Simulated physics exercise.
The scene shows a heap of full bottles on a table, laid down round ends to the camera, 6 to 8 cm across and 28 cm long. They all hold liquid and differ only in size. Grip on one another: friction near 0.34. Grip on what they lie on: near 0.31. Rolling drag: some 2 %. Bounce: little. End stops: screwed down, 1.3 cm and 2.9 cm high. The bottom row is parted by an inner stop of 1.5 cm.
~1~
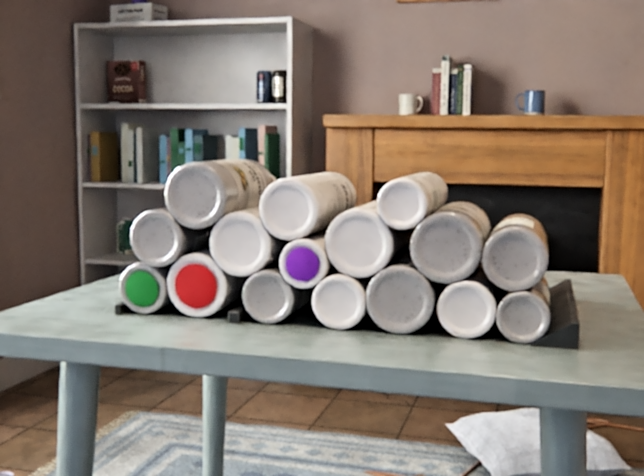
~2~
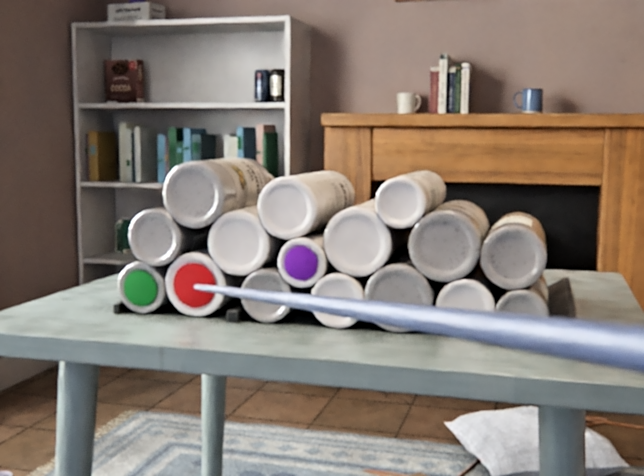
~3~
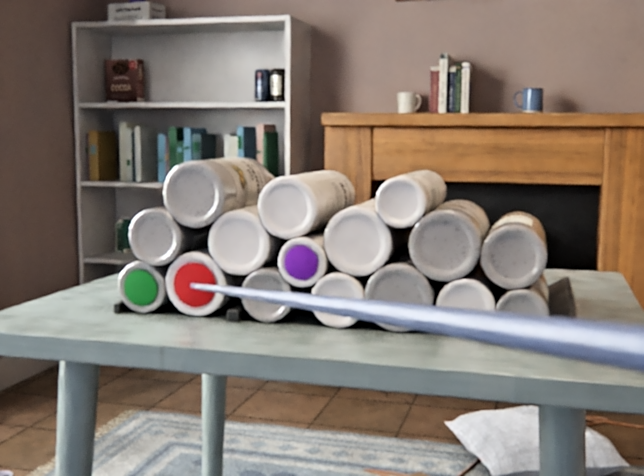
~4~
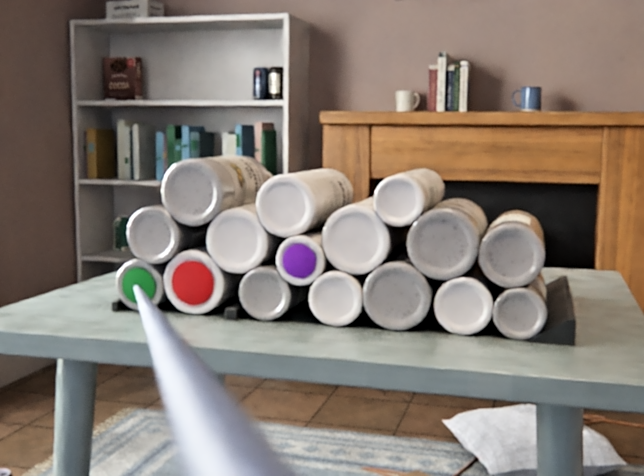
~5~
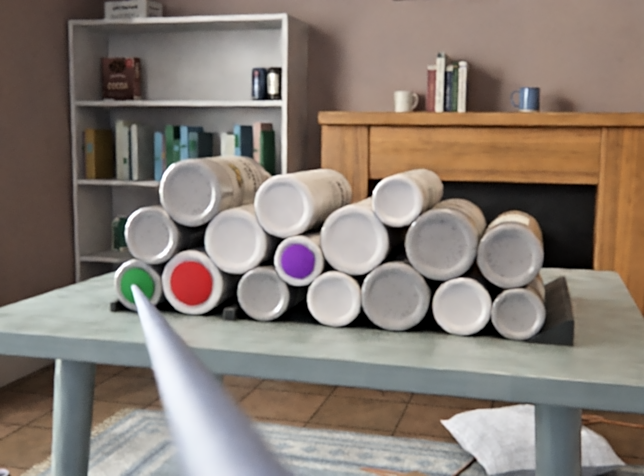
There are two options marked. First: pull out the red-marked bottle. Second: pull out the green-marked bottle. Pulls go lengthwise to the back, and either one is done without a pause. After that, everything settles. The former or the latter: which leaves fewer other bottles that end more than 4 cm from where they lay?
It's the latter.
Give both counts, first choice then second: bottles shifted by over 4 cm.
Count under choice one: 4; under choice two: 2.
First choice, 0.92 s in, 4 now displaced over 4 cm; 1 over the left lip; the one last seen at (151, 236) 15 cm left and 6 cm down.
First choice, at rest by 1.8 s, 4 moved over 4 cm; 2 over the left lip; the one last seen at (151, 236) fallen off to the left; top of the pile 18 cm high, from 20 cm.
Second choice, 0.79 s in, 2 now displaced over 4 cm; the one last seen at (151, 236) 2.6 cm left and 6 cm down.
Second choice, at rest by 1.3 s, 2 moved over 4 cm; not one over the end stops; the one last seen at (151, 236) 2.6 cm left and 6 cm down; top of the pile 18 cm high, from 20 cm.
